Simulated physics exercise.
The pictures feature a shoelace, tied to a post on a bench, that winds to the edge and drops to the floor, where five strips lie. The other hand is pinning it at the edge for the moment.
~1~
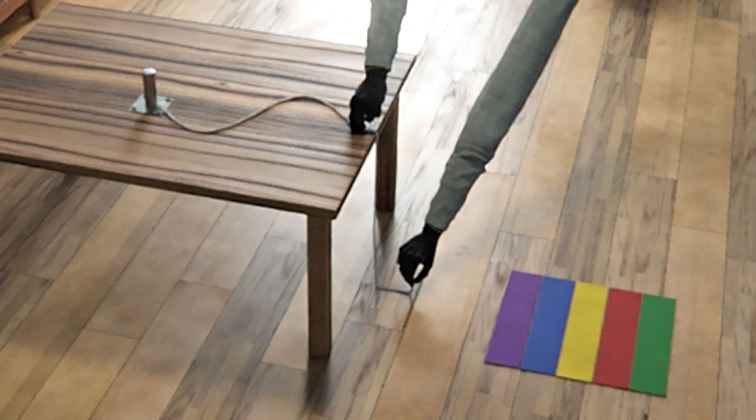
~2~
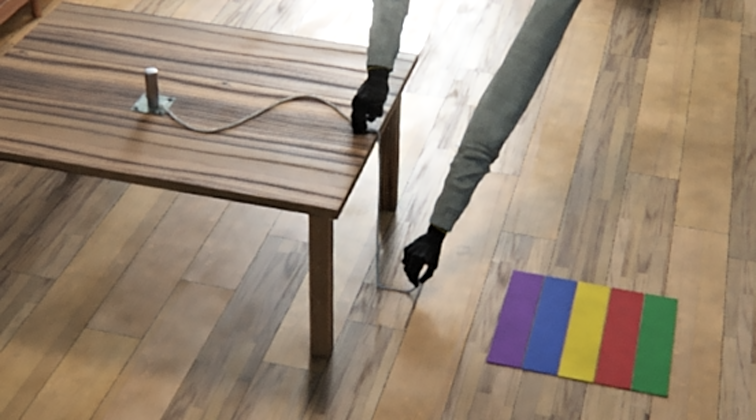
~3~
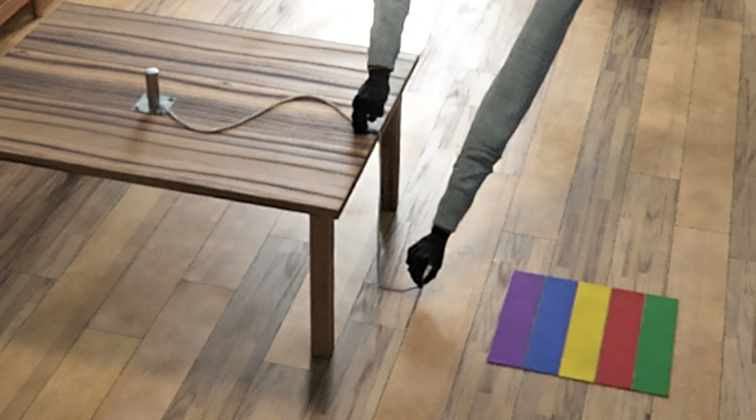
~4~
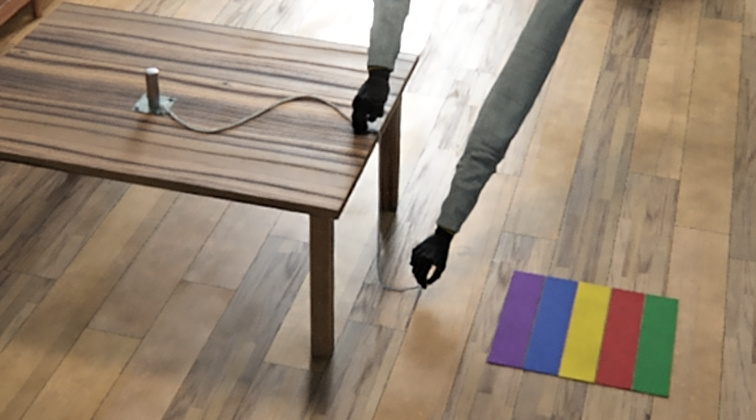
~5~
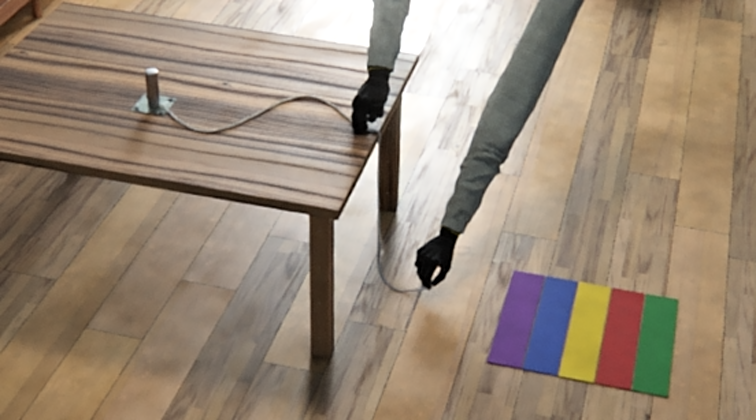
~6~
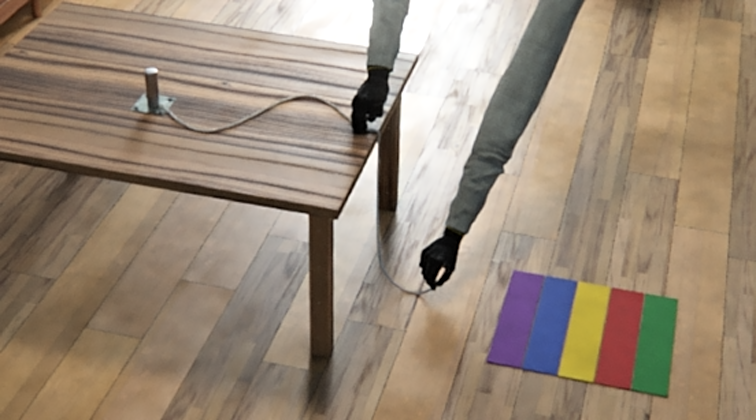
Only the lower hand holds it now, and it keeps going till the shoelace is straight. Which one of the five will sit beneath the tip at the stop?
The red strip will.
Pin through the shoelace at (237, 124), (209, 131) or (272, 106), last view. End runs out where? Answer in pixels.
Approximately (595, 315), (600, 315) and (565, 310) respectively.
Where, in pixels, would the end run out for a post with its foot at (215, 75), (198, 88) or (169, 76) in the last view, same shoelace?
The first try gives about (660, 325), the second about (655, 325) and the third about (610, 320).
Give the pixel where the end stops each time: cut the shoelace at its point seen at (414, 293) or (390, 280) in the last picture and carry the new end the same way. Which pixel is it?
Case by case it comes to about (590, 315) and then about (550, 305).
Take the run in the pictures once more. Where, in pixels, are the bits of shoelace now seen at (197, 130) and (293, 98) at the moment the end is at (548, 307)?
Approx. (223, 109); approx. (336, 123).
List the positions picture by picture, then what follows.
In the first picture, end (414, 282); purple (507, 347); blue (541, 354); yellow (578, 361); red (613, 368); green (650, 375).
In the second picture, end (419, 283); shoelace through (180, 121) (252, 116) (319, 98) (371, 130) (379, 197) (377, 265).
In the third picture, end (423, 283).
In the fourth picture, end (427, 284); shoelace through (181, 121) (253, 116) (320, 99) (372, 130) (379, 198) (378, 265).
In the fifth picture, end (431, 285).
In the sixth picture, end (436, 286); shoelace through (180, 121) (253, 116) (319, 98) (371, 130) (377, 197) (382, 266).
Early on, end near (548, 307); over blue.
Midway, end near (596, 315); over yellow.
At the end of the slack, end near (623, 320); over red. It gets as far as the red strip.
